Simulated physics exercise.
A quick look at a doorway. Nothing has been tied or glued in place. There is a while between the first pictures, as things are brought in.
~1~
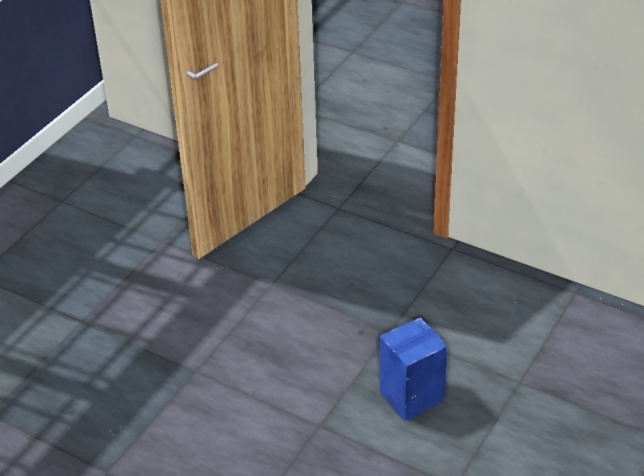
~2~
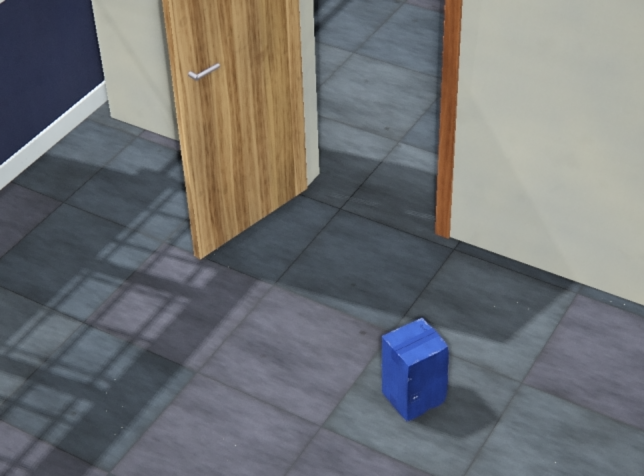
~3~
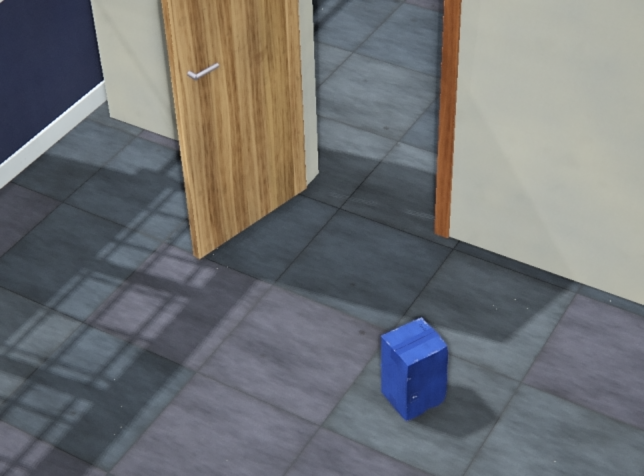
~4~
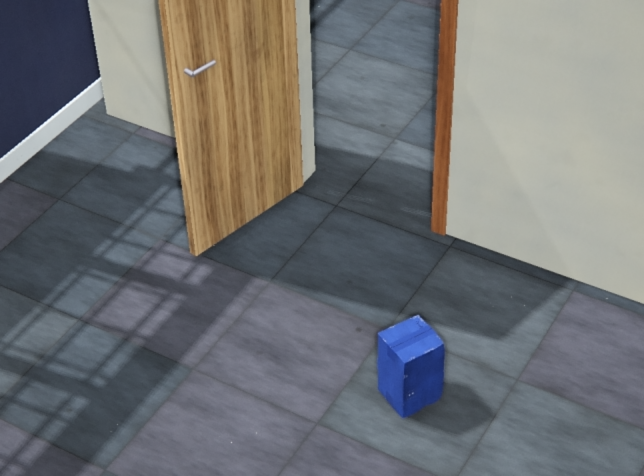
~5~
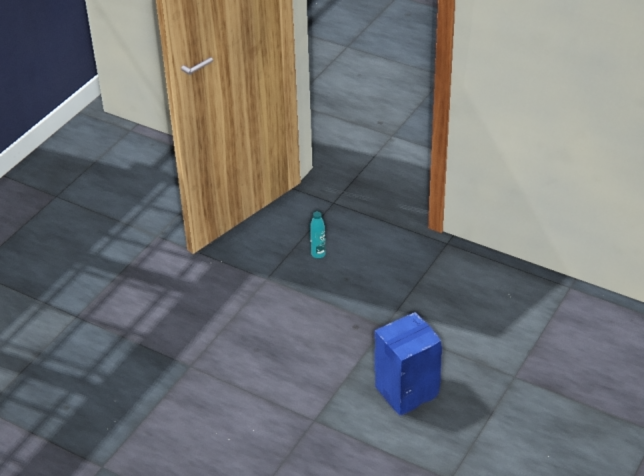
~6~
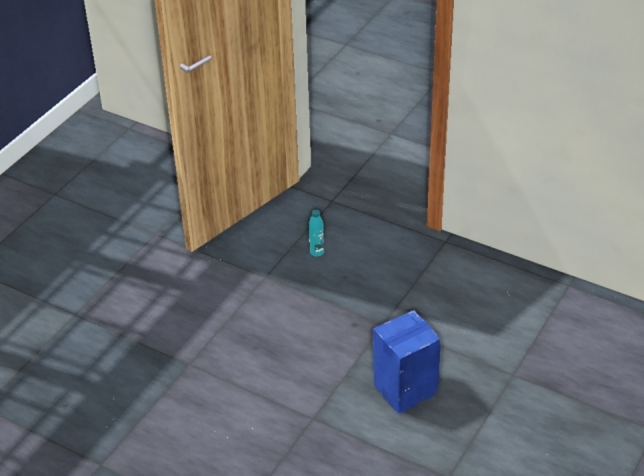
Doorway with a wooden door standing wide open, a blue box resting on the tiled floor, and a turquoise bottle appearing nearby.
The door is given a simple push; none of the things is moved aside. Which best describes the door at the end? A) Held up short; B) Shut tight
B.
Then, 1.40 s on from there, door at 57°.
Then, 2.10 s on from there, door at 28°; turquoise bottle shifted well along near (367, 221).
Then, 2.70 s on from there, door at 4°; turquoise bottle shifted well along near (403, 198).
In the end, door at 0°; moved from the start, turquoise bottle; blue box unmoved. At the end, from the last picture's camera, turquoise bottle near (408, 192).
